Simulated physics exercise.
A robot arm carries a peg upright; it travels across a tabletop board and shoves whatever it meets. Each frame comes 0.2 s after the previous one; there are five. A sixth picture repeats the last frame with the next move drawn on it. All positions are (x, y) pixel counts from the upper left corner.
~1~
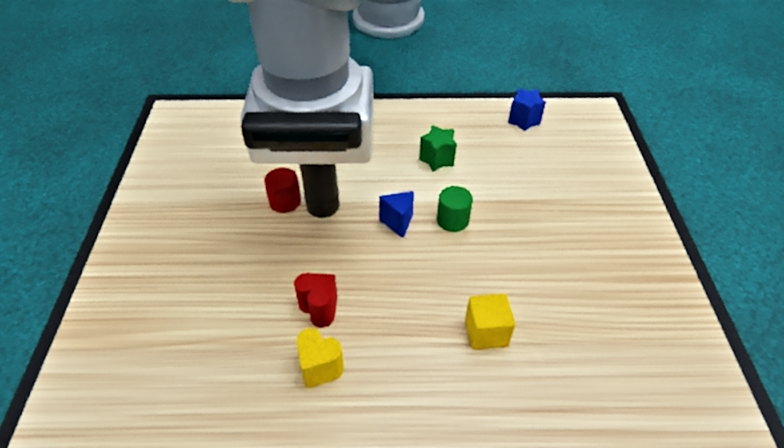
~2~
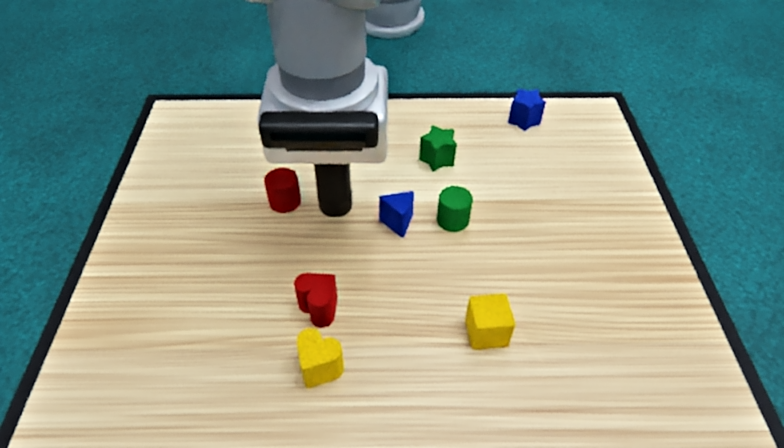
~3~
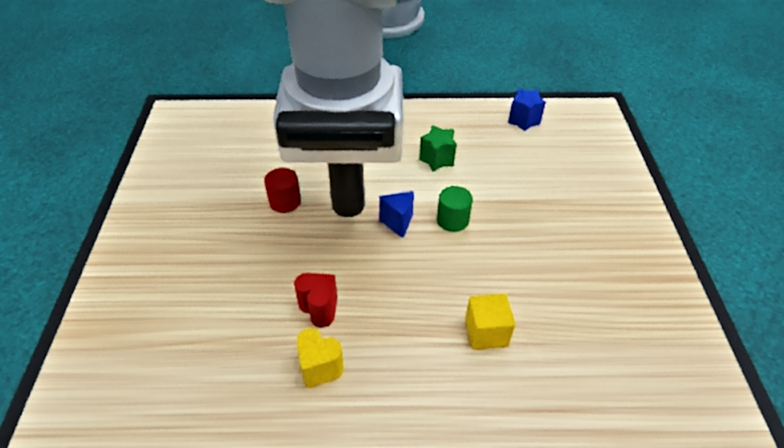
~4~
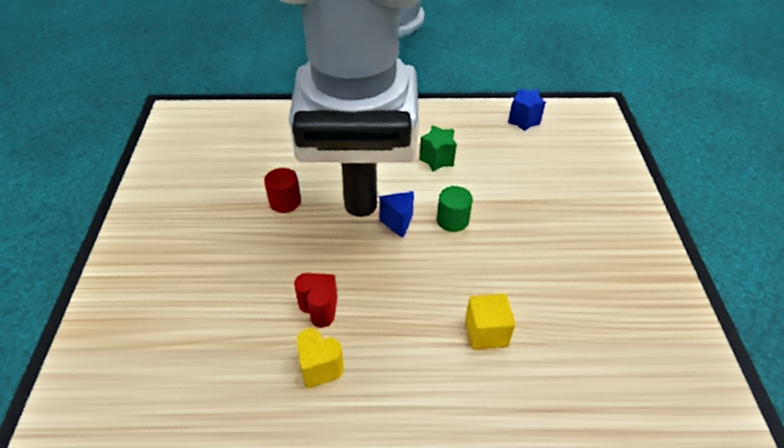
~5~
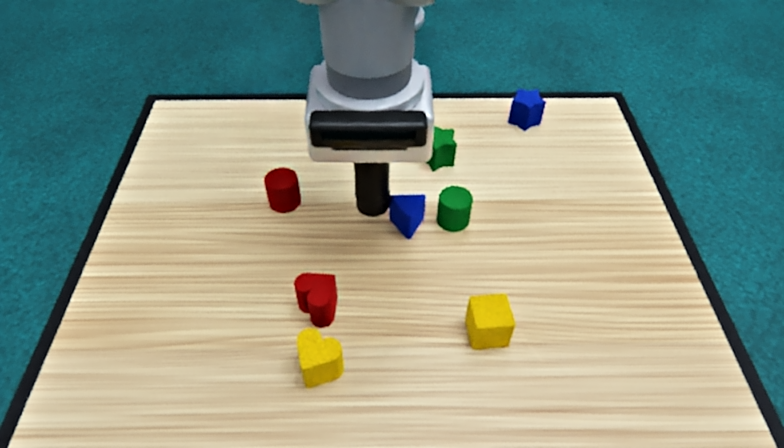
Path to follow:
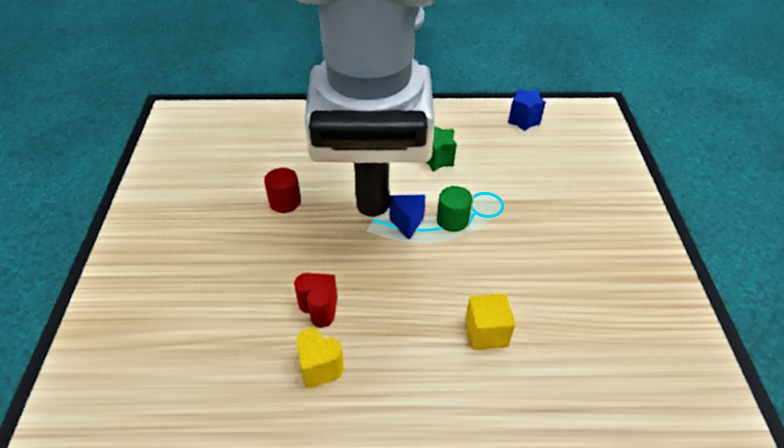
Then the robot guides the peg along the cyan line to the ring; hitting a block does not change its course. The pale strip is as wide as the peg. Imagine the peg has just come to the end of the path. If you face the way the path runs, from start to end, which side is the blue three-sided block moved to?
It goes right.
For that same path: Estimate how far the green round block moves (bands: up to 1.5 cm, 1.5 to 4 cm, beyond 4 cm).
The answer will be the long band, over 4 cm.
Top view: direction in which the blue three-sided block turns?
From above, it looks like the blue three-sided block goes clockwise.
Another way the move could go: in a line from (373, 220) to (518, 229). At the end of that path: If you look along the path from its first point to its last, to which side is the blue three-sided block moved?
Shifts right.
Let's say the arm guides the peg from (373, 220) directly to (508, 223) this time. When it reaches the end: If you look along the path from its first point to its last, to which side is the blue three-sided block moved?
It's pushed right.
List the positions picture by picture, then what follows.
The first frame shows peg tip at (323, 207); block tops, blue three-sided block at (399, 200); green star block at (440, 136); green round block at (456, 196).
The second frame shows peg at (336, 207); blocks unchanged.
The third frame shows peg at (349, 206); blocks unchanged.
The fourth frame shows peg at (361, 206); blocks unchanged.
The fifth frame shows peg at (373, 206); blue three-sided block at (409, 201); green star block at (440, 136); green round block at (456, 196).
Path on the board, from (373, 220) via (415, 230) and (456, 224), ending at (487, 205).
The first path, step by step. One third of the way, peg at (416, 216); blue three-sided block at (445, 207), turned 35° clockwise; green round block at (473, 196).
Two thirds of the way, peg at (460, 209); blue three-sided block at (486, 216), turned 55° clockwise; green round block at (493, 193).
At the end, peg at (489, 190); blue three-sided block at (490, 216), turned 75° clockwise; green star block in place; green round block at (525, 182).
